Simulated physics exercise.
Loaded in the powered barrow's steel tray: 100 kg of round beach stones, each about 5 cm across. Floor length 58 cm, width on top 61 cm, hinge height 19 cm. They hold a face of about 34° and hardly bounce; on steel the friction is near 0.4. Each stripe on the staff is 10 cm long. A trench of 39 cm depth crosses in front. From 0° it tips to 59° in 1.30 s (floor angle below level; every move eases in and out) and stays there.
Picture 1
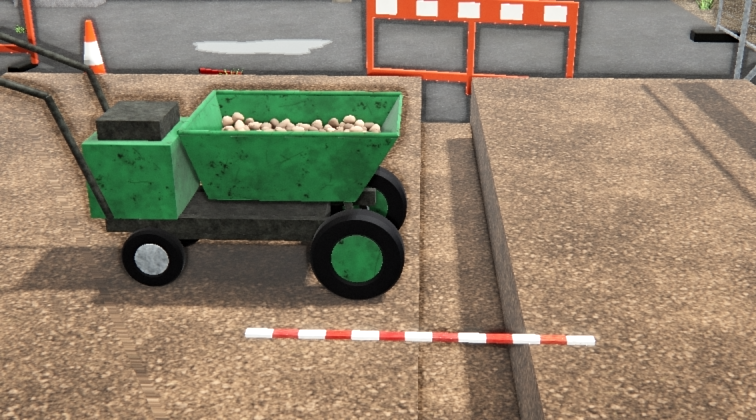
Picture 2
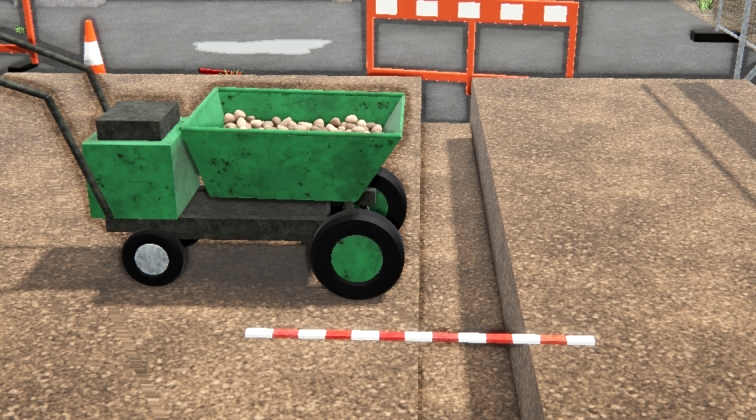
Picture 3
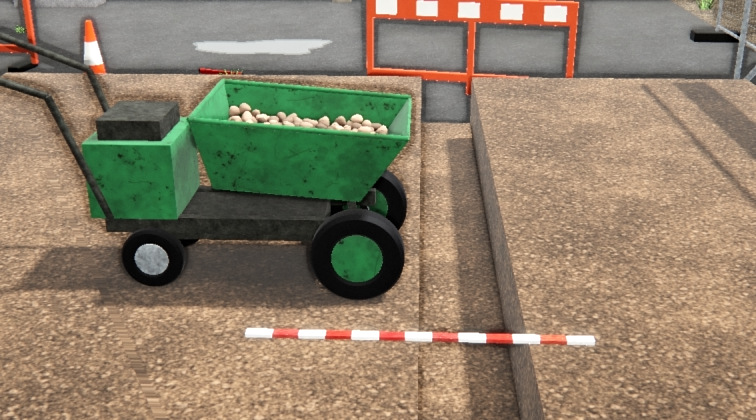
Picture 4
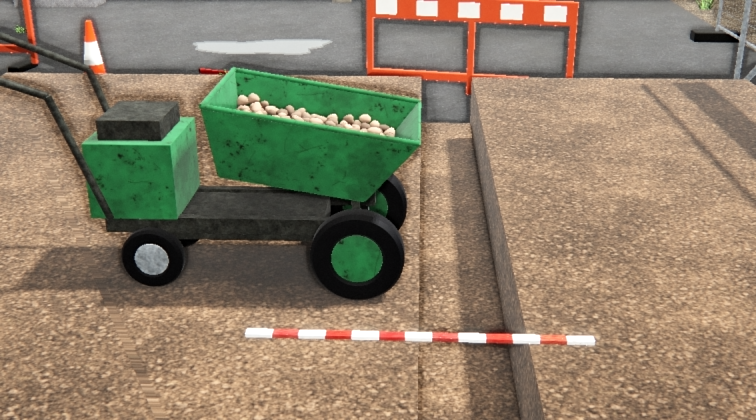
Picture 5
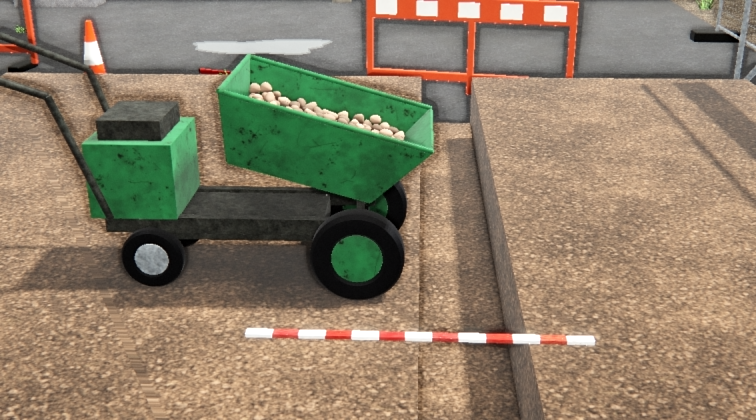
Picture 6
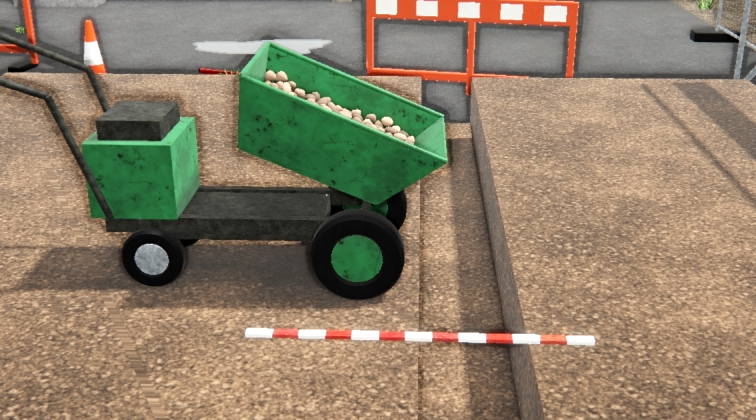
A green powered barrow with black handles stands at the left on brown, gritty ground, seen from its side and slightly above. Pale rounded stones lie in its tray, a red and white staff lies in front, a trench crosses at the right, and orange barriers and a cone stand behind. The tray's left end rises steadily, tilting it toward the trench, while the wheels and view stay still.
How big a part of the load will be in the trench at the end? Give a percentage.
Close to 27 in a hundred.
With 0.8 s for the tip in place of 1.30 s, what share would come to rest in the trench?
It would be near 20 per cent.
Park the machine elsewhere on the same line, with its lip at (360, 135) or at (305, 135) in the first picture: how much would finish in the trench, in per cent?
First some 45, then 50 per cent.
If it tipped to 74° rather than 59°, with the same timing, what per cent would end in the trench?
It would be near 40 per cent.
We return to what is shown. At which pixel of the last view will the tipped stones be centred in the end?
Their middle is at about (506, 328).
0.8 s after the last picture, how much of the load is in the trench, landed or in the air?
Some 5 per cent.
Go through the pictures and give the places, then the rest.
In the first picture, the tray is at 0°, its lip at (398, 136); the top of the load is at (294, 129).
In the second picture, the tray is at 1°, its lip at (400, 136); the top of the load is at (276, 127).
In the third picture, the tray is at 5°, its lip at (408, 139); the top of the load is at (246, 119).
In the fourth picture, the tray is at 9°, its lip at (419, 144); the top of the load is at (255, 110).
In the fifth picture, the tray is at 16°, its lip at (433, 152); the top of the load is at (258, 100).
In the sixth picture, lip at (446, 162), floor tilted 23°, highest stones at (271, 87).
Then, 0.4 s after the last picture the floor is at 50°, 100 % in the tray; the foremost stones are at (457, 187).
Then, 0.8 s after the last picture the floor is at 59°, 91 % in the tray, 4 % in the trench, 5 % past the trench; the foremost stones are at (545, 265).
Then, 1.2 s after the last picture the floor is at 59°, 67 % in the tray, 10 % in the trench, 23 % past the trench; the foremost stones are at (615, 270).
Then, 3.2 s after the last picture the floor is at 59°, 46 % in the tray, 27 % in the trench, 27 % past the trench; the foremost stones are at (668, 273).
